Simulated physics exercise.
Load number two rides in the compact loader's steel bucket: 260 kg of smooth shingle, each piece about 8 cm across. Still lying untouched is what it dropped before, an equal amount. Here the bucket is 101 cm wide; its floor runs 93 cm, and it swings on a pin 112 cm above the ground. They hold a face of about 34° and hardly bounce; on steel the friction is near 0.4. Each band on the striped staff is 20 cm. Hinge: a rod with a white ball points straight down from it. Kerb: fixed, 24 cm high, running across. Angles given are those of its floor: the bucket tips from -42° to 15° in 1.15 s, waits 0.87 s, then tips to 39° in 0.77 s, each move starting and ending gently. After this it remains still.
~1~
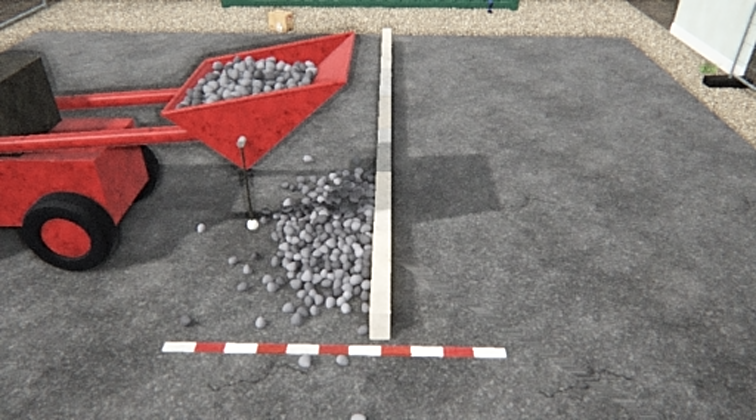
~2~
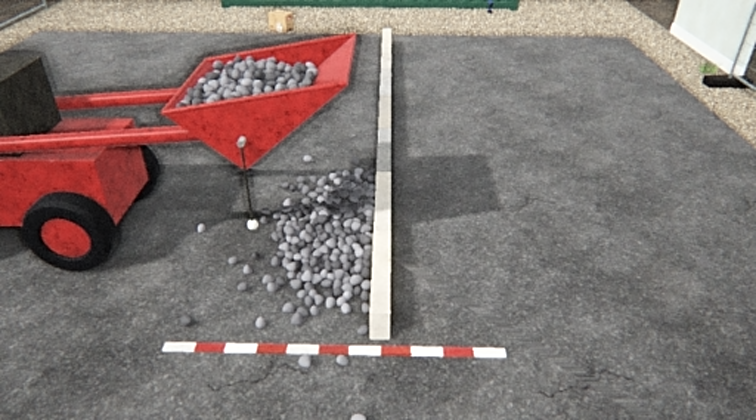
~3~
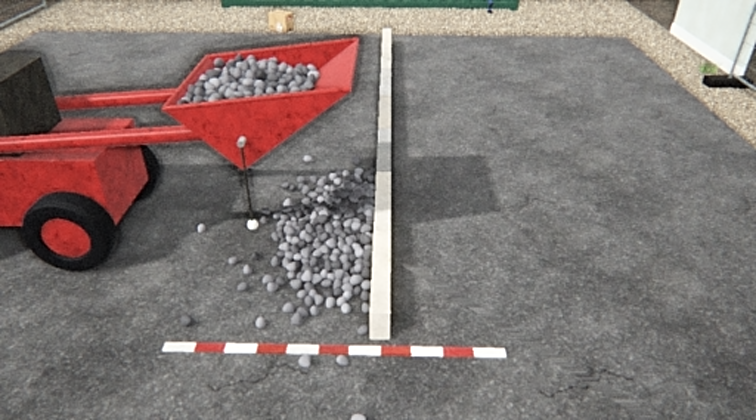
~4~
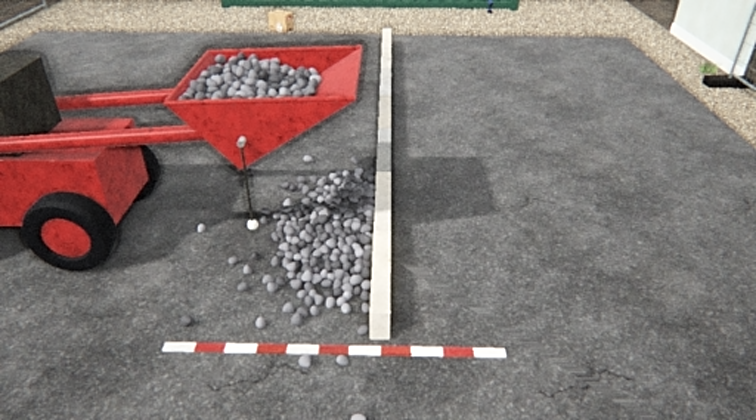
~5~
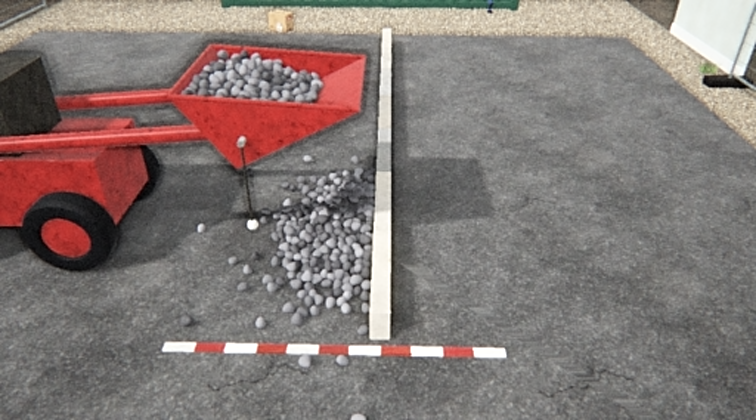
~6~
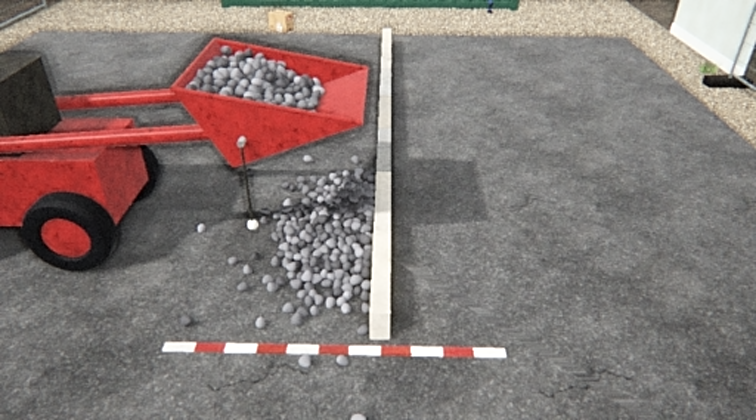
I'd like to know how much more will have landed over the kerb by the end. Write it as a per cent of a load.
Roughly 58 in every hundred.
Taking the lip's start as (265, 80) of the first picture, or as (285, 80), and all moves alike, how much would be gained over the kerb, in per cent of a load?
0 %, then 5 %.
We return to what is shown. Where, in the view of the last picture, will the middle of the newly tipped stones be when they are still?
I'd point to about (403, 225).
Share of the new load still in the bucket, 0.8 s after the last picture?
Close to 100 per cent of the load.
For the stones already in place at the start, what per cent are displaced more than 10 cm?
Roughly 0 percent.
Then, 0.4 s after the last picture the floor is at 6°; in per cent of one load, 100 in the bucket, 100 on this side of the kerb; the foremost stones are at (370, 235).
Then, 0.8 s after the last picture the floor is at 15°; in per cent of one load, 100 in the bucket, 100 on this side of the kerb; the foremost stones are at (370, 235).
Then, 2.8 s after the last picture the floor is at 39°; in per cent of one load, 0 in the bucket, 143 on this side of the kerb, 57 over the kerb; the foremost stones are at (550, 228).
Then, 5.3 s after the last picture the floor is at 39°; in per cent of one load, 0 in the bucket, 142 on this side of the kerb, 58 over the kerb; the foremost stones are at (552, 229). Net gain over the kerb, 58.
